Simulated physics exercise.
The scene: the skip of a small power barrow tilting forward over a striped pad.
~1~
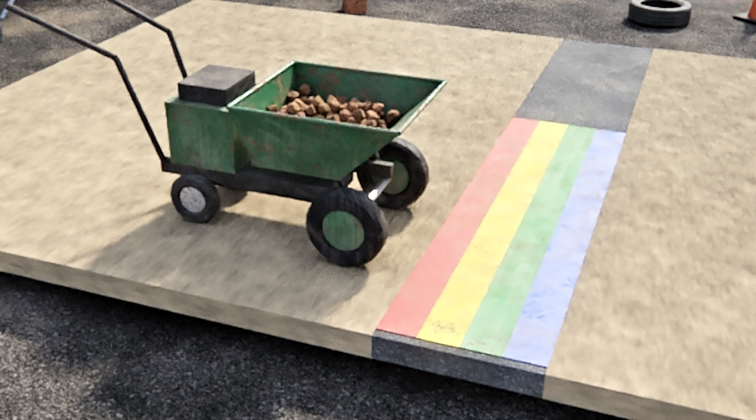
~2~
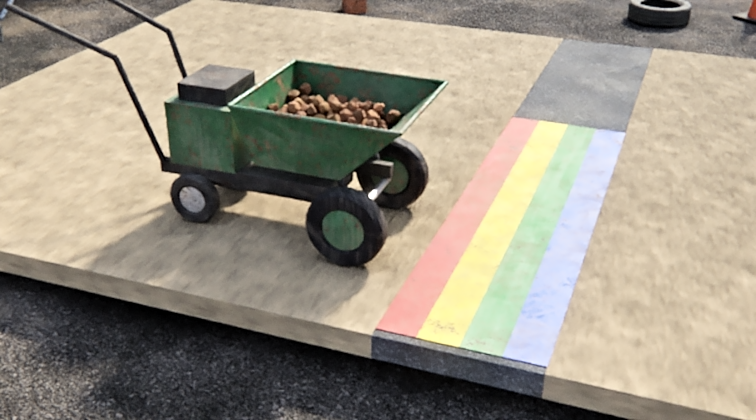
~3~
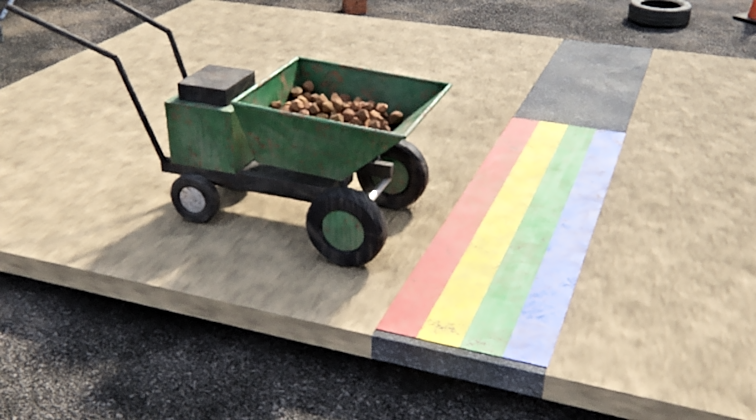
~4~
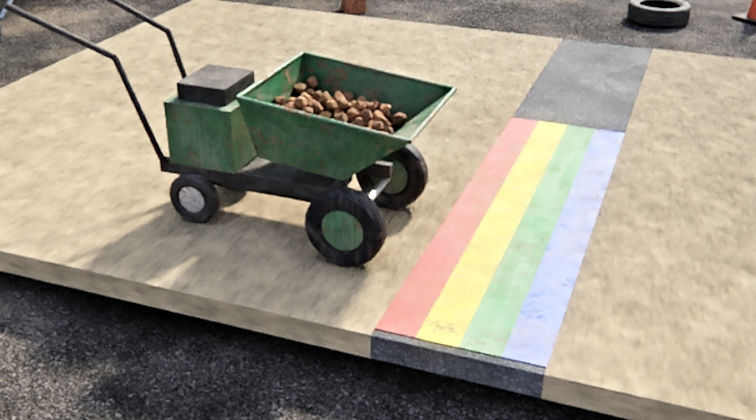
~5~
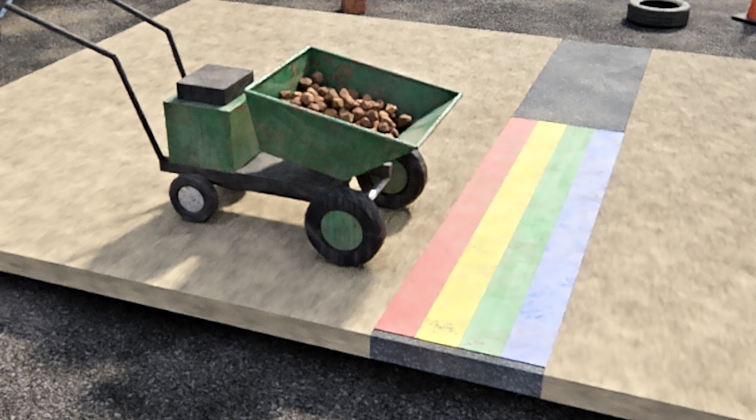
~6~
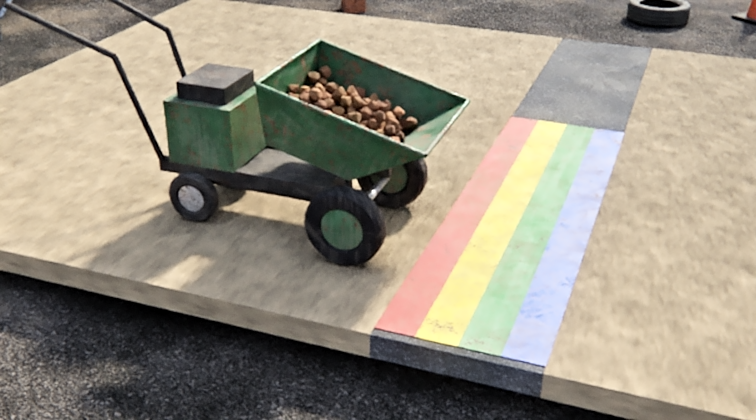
On a pale board beside a pad striped red, yellow, green and blue, a small green barrow stood still while its skip, loaded with brown clods, slowly tilted forward, its lip dipping toward the right.
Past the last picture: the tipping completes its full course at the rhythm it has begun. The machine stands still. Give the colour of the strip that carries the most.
It is green.
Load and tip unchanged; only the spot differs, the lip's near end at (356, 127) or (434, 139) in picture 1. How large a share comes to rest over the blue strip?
10 % and 30 %.
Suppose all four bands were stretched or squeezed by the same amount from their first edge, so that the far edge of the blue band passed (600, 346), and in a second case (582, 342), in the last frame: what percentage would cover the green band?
I'd say about 30 % for the first and about 30 % for the second.
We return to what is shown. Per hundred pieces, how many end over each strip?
The red strip gets close to 0, the yellow strip close to 15, the green strip close to 30 and the blue strip close to 15.
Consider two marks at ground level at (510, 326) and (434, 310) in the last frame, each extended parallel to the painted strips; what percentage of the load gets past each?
Around 30 per cent for the first, around 70 per cent for the second.
Soon after the last picture, skip tipped steeply; all in the skip.
A little later, skip tipped steeply; most in the skip; a small part over the yellow strip; a small part over the green strip; a stray few over the blue strip.
Later still, skip tipped right over; about a third in the skip; a small part over the yellow strip; about a third over the green strip; about a quarter over the blue strip; a small part off the paint.
At rest, skip tipped right over; about a third in the skip; none over the red strip; a small part over the yellow strip; about a third over the green strip; about a quarter over the blue strip; a small part off the paint.
